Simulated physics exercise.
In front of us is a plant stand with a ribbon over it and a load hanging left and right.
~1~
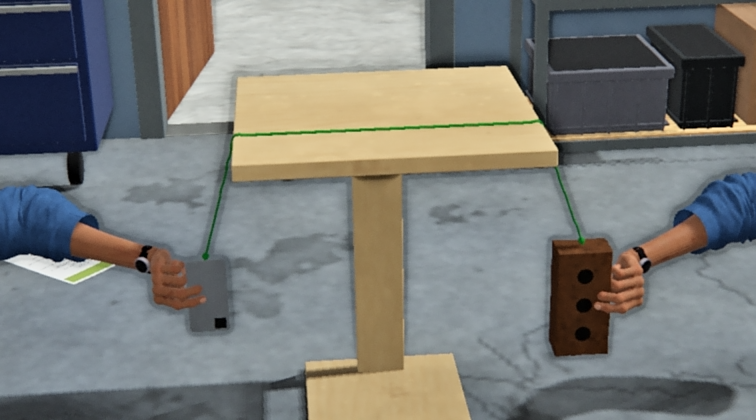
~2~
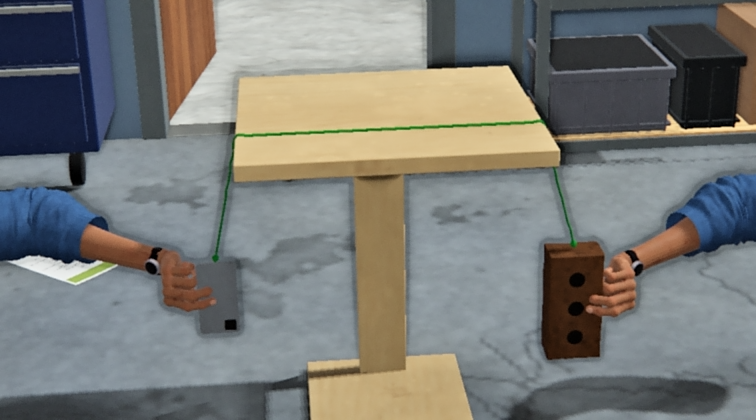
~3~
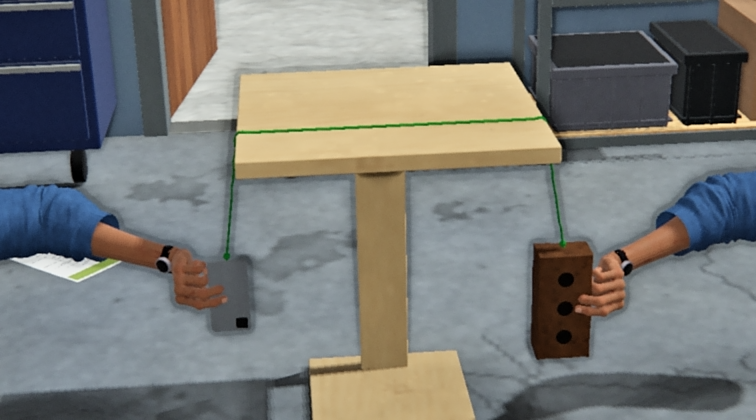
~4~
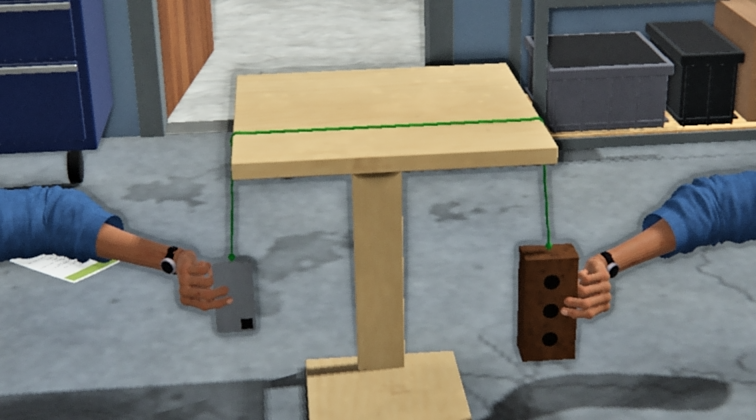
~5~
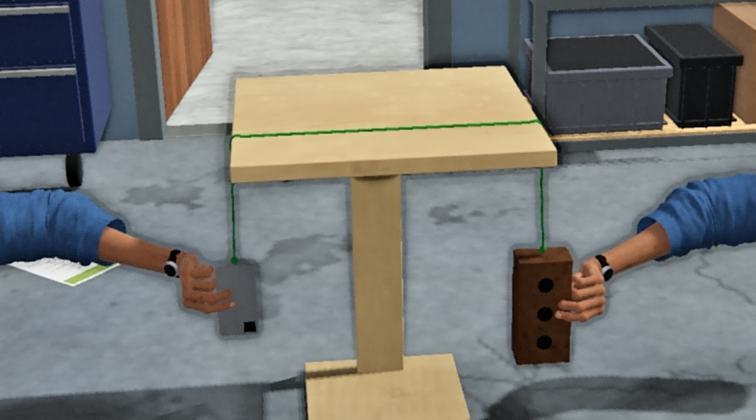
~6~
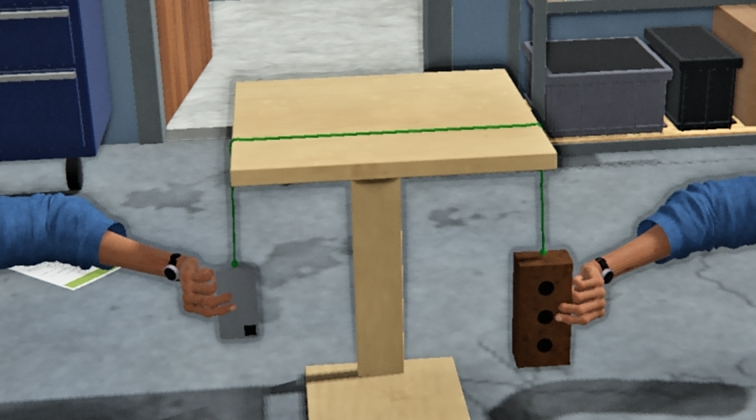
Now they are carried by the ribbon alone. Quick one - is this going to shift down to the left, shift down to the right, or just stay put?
Most likely it is going to move off to the right.
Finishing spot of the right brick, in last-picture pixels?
Its centre point lies at (540, 403).
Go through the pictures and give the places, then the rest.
Left phone (208, 296); right brick (580, 298); ribbon over the top (396, 129), in the first frame.
Left phone (218, 298); right brick (572, 301), in the second frame.
Left phone (229, 296); right brick (562, 301), in the third frame.
Left phone (234, 297); right brick (547, 303), in the fourth frame.
Left phone (237, 300); right brick (541, 306), in the fifth frame.
Left phone (237, 304); right brick (542, 309); ribbon over the top (394, 132), in the sixth frame.
Then, 0.26 s past the final frame, left phone higher near (237, 226); right brick lower near (539, 377).
Then, 0.66 s past the final frame, left phone higher near (189, 176); right brick down on the floor near (536, 401).
Then, 1.18 s past the final frame, left phone higher near (230, 192); right brick down on the floor near (540, 403).
When it is over, left phone higher near (230, 192); right brick down on the floor near (540, 403). The ribbon runs down on the right.
